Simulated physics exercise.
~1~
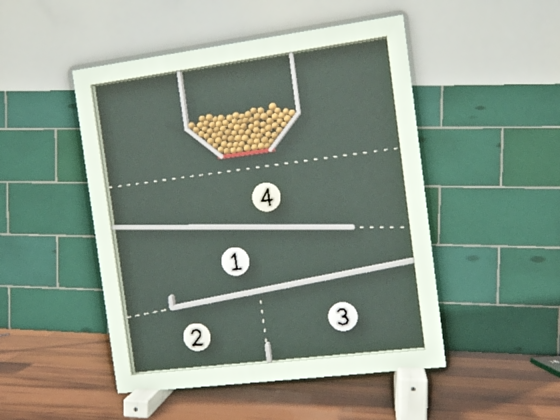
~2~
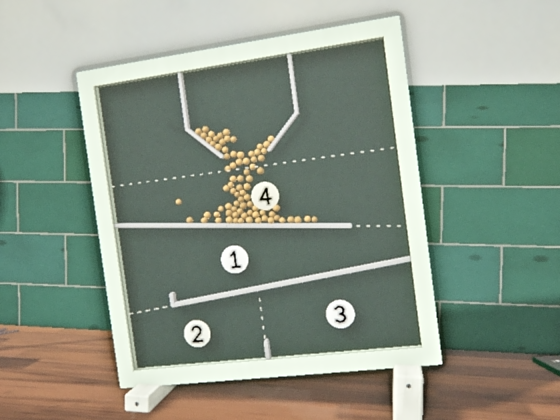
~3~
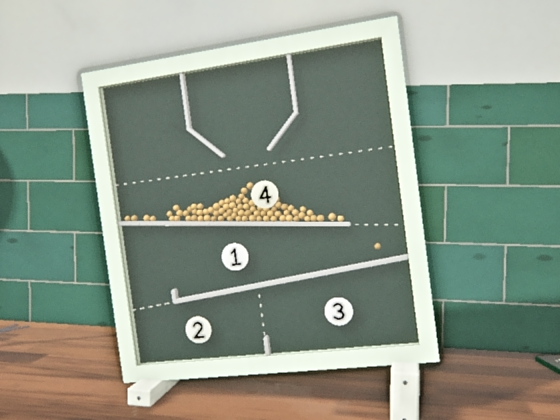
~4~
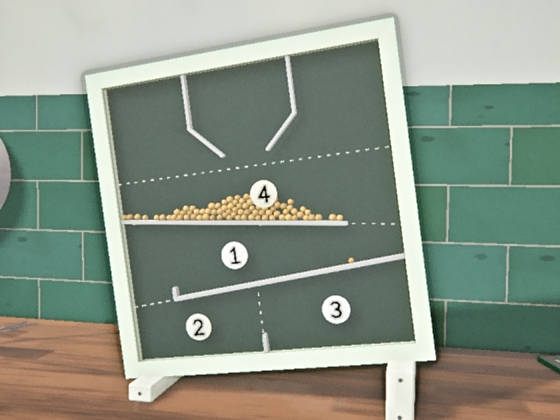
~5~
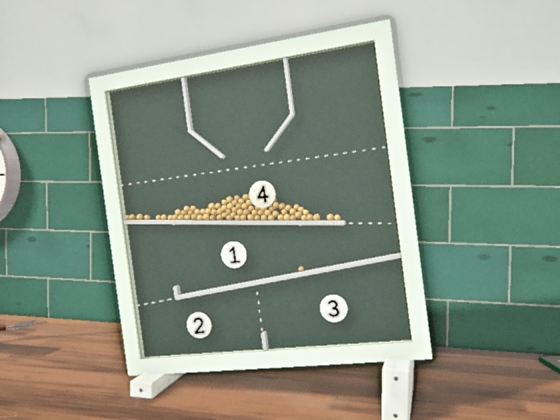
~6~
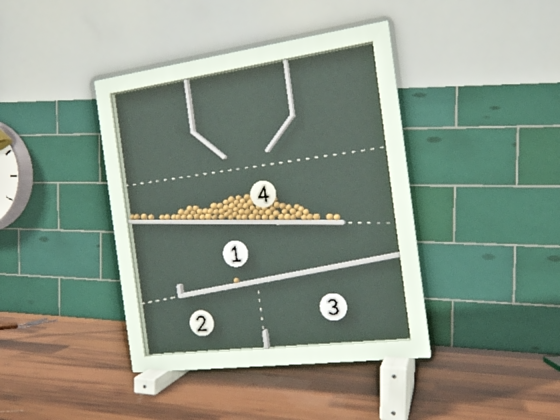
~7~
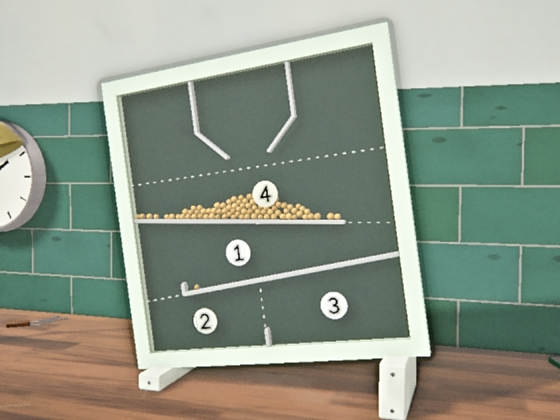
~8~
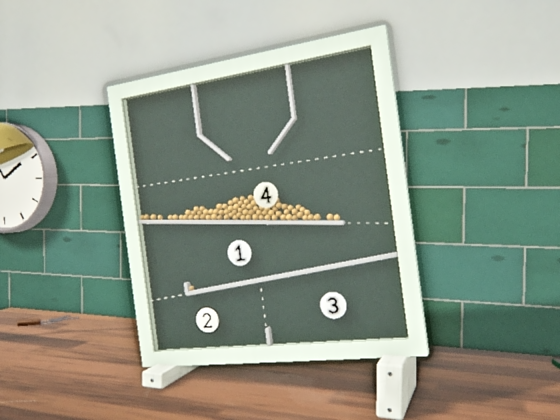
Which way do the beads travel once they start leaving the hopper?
They move down, pouring out of the hopper onto the long shelf beneath it.
